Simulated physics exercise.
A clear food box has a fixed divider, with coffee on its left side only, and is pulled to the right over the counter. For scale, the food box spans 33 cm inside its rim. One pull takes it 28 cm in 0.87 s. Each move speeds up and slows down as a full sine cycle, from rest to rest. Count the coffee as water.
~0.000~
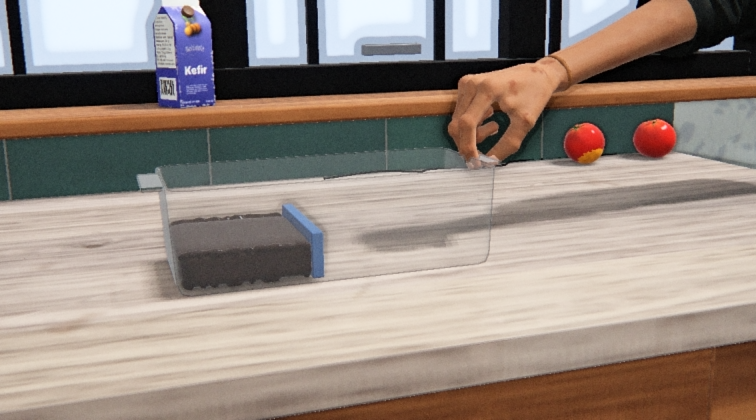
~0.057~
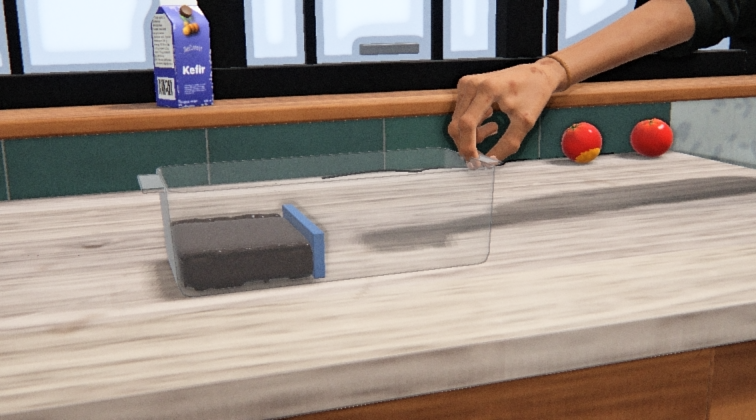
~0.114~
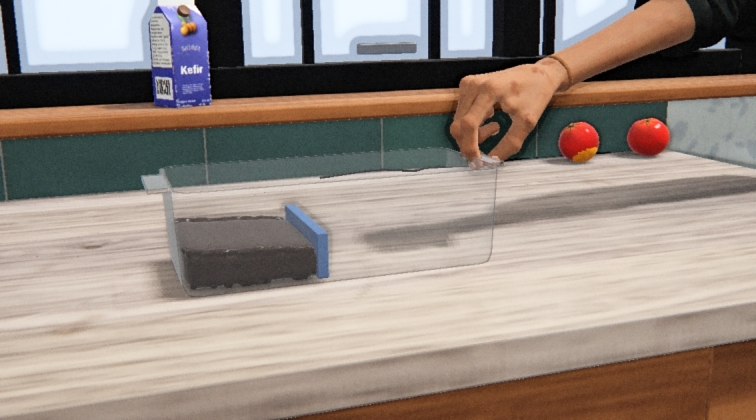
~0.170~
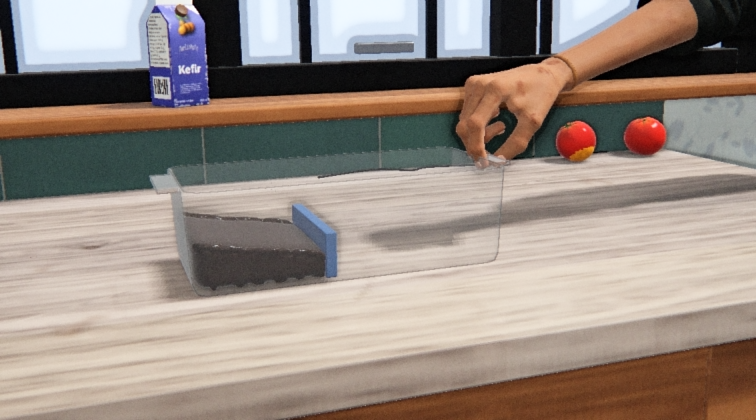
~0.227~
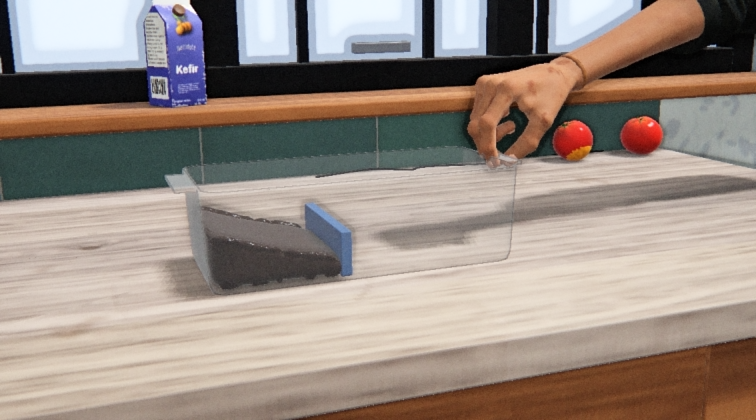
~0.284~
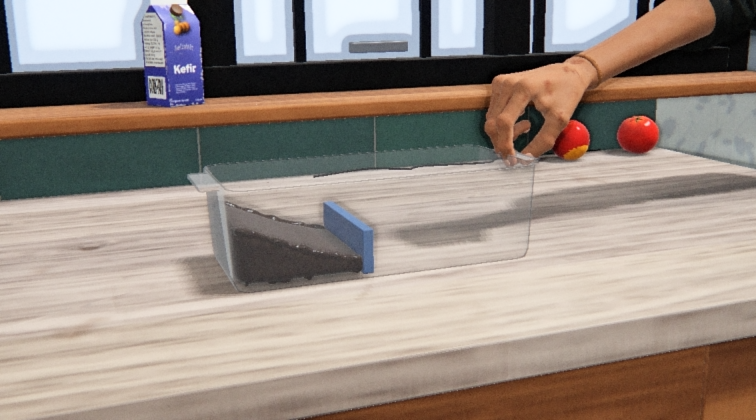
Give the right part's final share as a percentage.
Close to 14 per cent.
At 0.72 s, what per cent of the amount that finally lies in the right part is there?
Some 80 per cent.
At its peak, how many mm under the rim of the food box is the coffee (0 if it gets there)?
Some 40 mm.
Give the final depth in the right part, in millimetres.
Some 4 mm deep.
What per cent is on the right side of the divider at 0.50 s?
Near 0 in a hundred.
After 0.50 s it has gone 18 cm; 0 per cent is on the right side and 0 is out of the food box.
After 0.72 s it has gone 27 cm; 11 per cent is on the right side and 0 is out of the food box.
After 0.94 s it has gone 28 cm; 13 per cent is on the right side and 0 is out of the food box.
After 1.16 s it has gone 28 cm; 13 per cent is on the right side and 0 is out of the food box.
In the end 14 per cent is on the right side and 0 is out of the food box.
